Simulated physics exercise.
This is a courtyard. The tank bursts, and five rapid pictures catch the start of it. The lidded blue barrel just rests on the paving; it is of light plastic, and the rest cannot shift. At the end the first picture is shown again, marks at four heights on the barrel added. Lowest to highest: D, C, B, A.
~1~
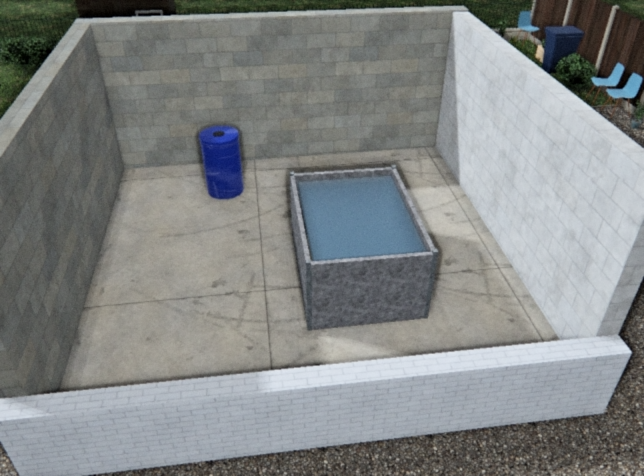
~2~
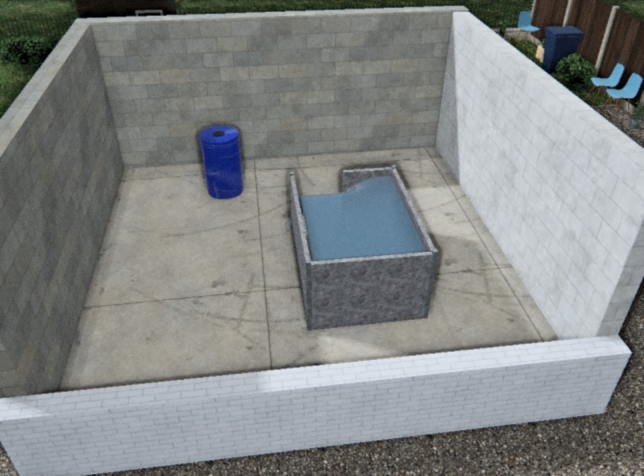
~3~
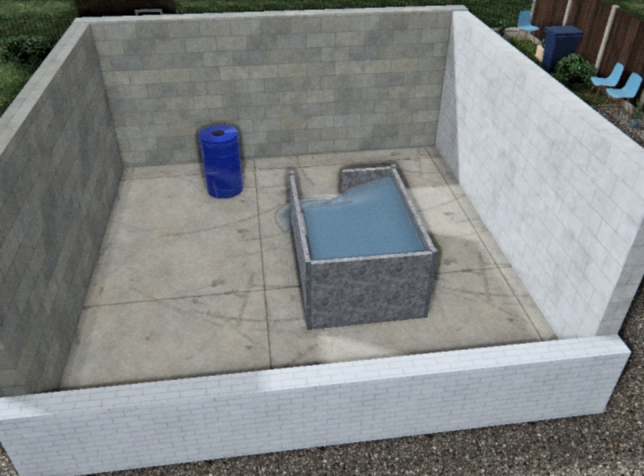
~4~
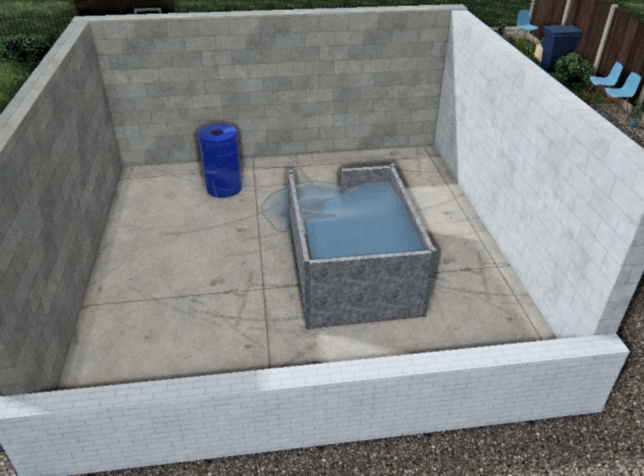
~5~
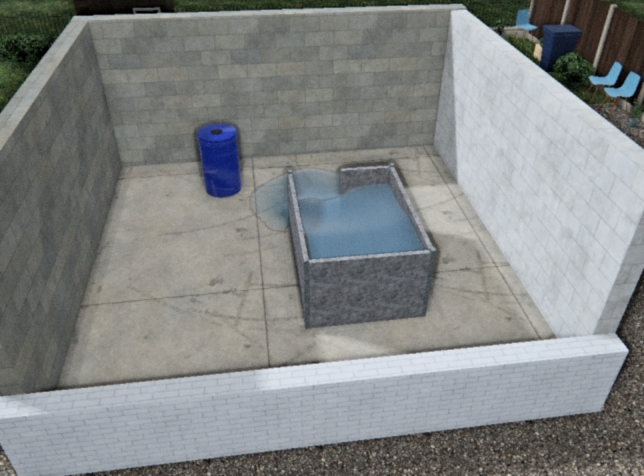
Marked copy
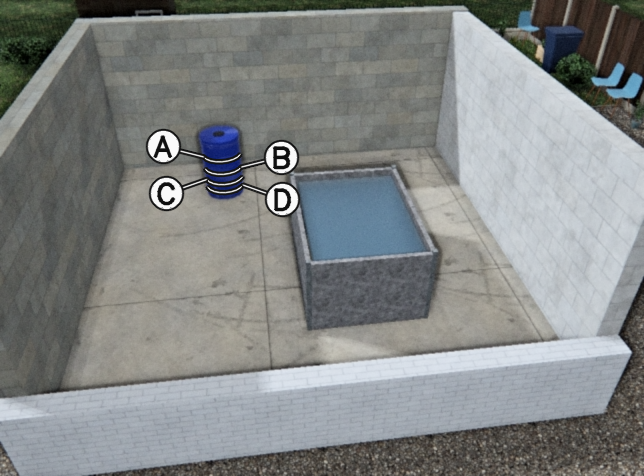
We see a walled courtyard with a blue barrel and a stone tank full of water; part of the tank's back wall disappears, and water flows out through the gap, spreading across the ground toward the barrel.
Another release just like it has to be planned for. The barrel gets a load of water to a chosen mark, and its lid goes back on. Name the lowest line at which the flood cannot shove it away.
Choose C.
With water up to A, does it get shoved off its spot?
No, that is safe.
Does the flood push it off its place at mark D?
Yes, it does.
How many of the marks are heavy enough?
Three of them.
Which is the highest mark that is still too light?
D.
On the marked copy, A at (221, 161); B at (223, 174); C at (224, 184); D at (225, 192); from the bottom up D, C, B, A.
With A, it does not move.
With B, it does not move.
With C, it shifts by a finger or two and stays.
With D, it is pushed about 4 times its own width away.
